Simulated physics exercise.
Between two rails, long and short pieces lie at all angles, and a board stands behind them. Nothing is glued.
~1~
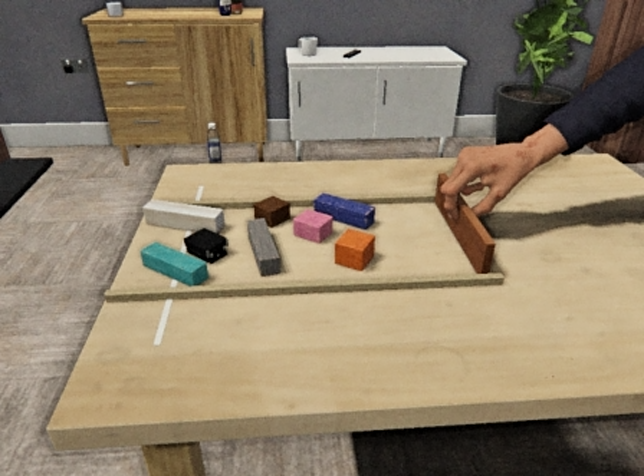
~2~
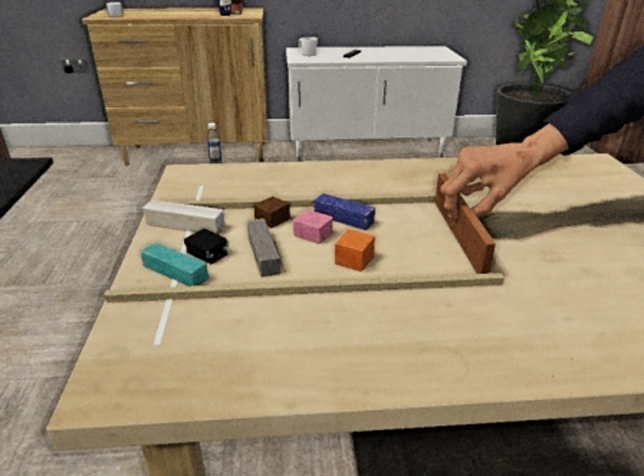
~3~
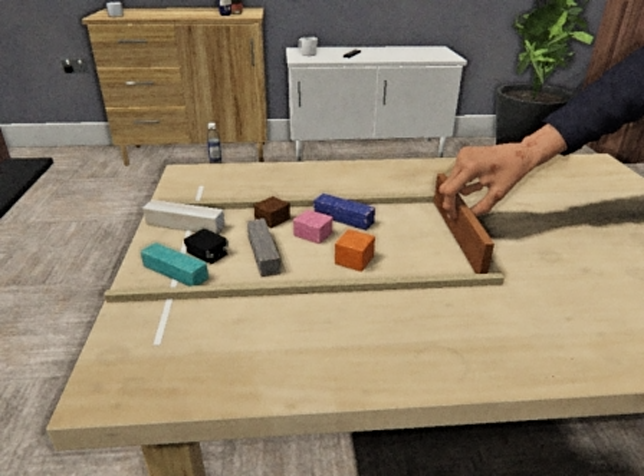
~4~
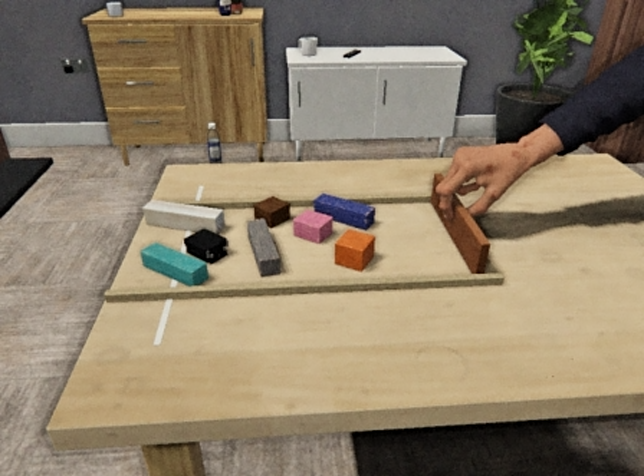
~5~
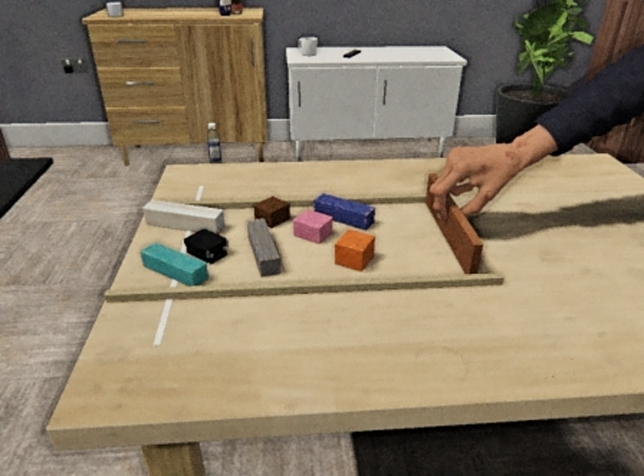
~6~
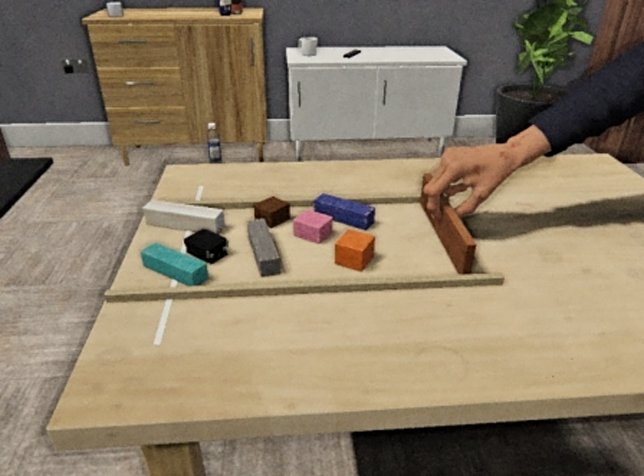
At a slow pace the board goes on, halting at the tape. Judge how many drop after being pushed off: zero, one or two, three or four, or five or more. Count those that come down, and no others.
It sends over the edge three or four pieces.
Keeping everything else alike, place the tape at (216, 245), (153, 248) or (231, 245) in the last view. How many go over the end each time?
0, 5, 0.
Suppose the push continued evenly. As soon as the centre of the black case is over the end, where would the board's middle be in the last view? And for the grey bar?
First near (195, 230), second near (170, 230).
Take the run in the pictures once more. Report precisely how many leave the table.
Count: 3.
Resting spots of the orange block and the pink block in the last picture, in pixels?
In the last picture they sit at about (160, 262) and about (167, 242).
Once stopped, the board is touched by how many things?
It ends up touching 3.
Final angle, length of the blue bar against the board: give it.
I'd put it at about 45°.
Early on, none off yet; white stick at rest near (184, 217); turquoise bar at rest near (174, 265); black case at rest near (206, 247).
Finally, the number that fall off is three or four; lost, black case, turquoise bar and white stick.
